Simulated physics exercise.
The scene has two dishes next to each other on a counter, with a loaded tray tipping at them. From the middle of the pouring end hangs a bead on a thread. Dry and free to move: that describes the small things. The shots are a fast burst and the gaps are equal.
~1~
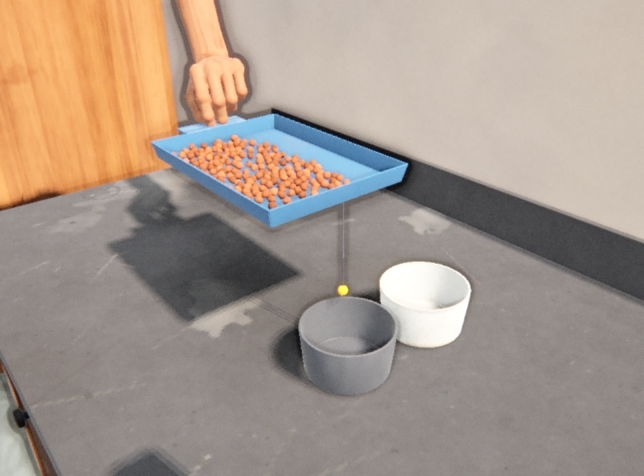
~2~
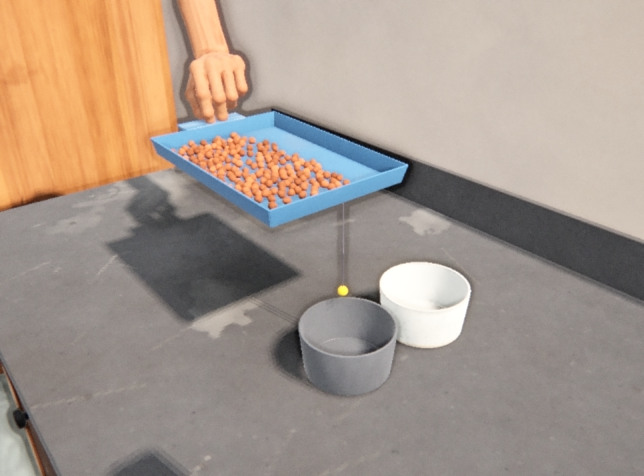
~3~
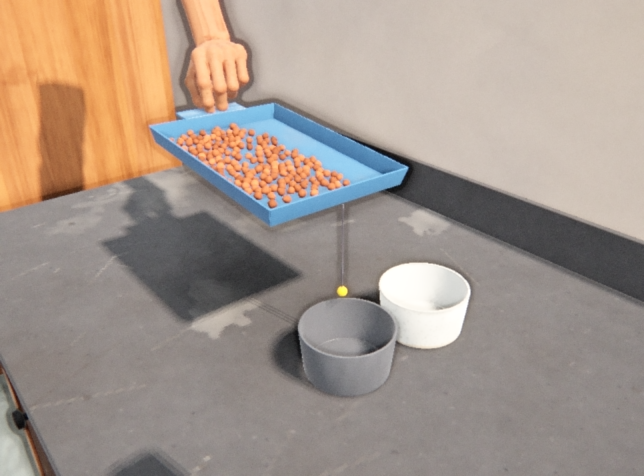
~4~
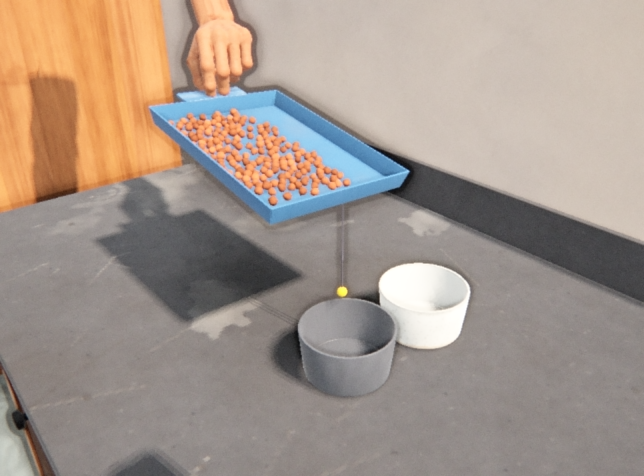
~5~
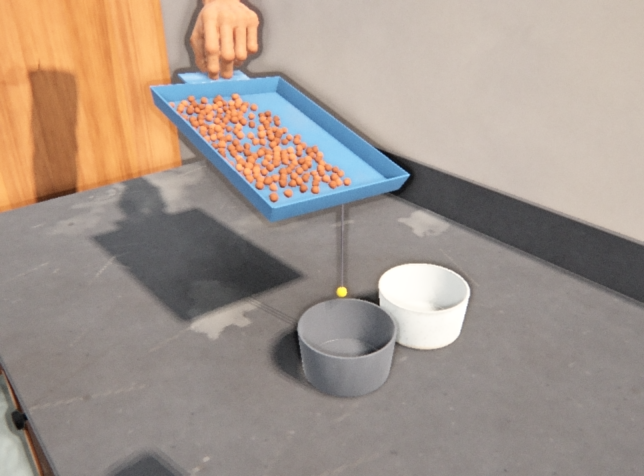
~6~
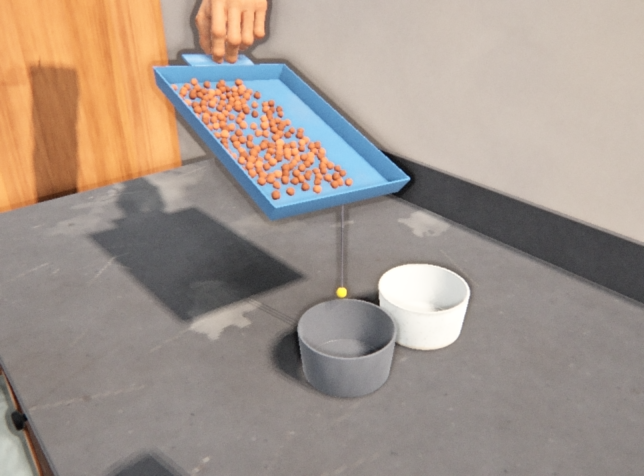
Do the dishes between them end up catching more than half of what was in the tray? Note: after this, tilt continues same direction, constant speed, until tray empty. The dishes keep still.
Yes.
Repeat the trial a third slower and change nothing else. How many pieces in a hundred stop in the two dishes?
It comes to 70 per cent or so.
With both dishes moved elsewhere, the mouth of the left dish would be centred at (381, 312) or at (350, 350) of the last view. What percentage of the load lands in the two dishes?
Trial 1 around 60 percent, trial 2 around 60 percent.
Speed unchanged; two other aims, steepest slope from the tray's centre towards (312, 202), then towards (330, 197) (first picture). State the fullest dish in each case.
The first try goes to the one on the left and the second to the one on the left.
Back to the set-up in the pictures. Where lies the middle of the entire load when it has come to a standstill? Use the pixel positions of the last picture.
(412, 335).
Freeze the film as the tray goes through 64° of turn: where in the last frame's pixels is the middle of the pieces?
Load centre: Approx. (352, 170).
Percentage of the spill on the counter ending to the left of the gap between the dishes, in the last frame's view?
Estimate: Roughly 10 %.
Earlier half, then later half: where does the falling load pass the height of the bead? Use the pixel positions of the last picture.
At (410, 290) for the first part, then at (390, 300) for the others.
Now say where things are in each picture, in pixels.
In the first frame, corners of the pouring end near (270, 208) and (402, 164), level; middle of the load near (254, 168), clay pellets; left dish near (381, 366); right dish near (457, 321); bead on its thread near (343, 290).
In the second frame, corners of the pouring end near (271, 208) and (402, 165), level; middle of the load near (254, 167).
In the third frame, corners of the pouring end near (271, 207) and (402, 167), tipped barely, lowest at the right corner; middle of the load near (253, 161).
In the fourth frame, corners of the pouring end near (273, 206) and (403, 170), tipped a little, lowest at the right corner; middle of the load near (254, 152).
In the fifth frame, corners of the pouring end near (275, 204) and (404, 173), tipped clearly, lowest at the right corner; middle of the load near (255, 142).
In the sixth frame, corners of the pouring end near (277, 203) and (404, 177), tipped clearly, lowest at the right corner; middle of the load near (258, 134); left dish near (380, 369); right dish near (456, 323).
Shortly afterwards, tray tipped steeply; all but a few on the tray; only a few in the air.
Next, tray tipped past a quarter turn; the bulk on the tray; only a few in the left dish; a little in the right dish; a little outside both; only a few in the air.
Some moments later, tray tipped past a quarter turn; near a quarter in the left dish; near half in the right dish; near a quarter outside both; only a few in the air.
In the end, tray tipped past a quarter turn; near a quarter in the left dish; near half in the right dish; near a quarter outside both.
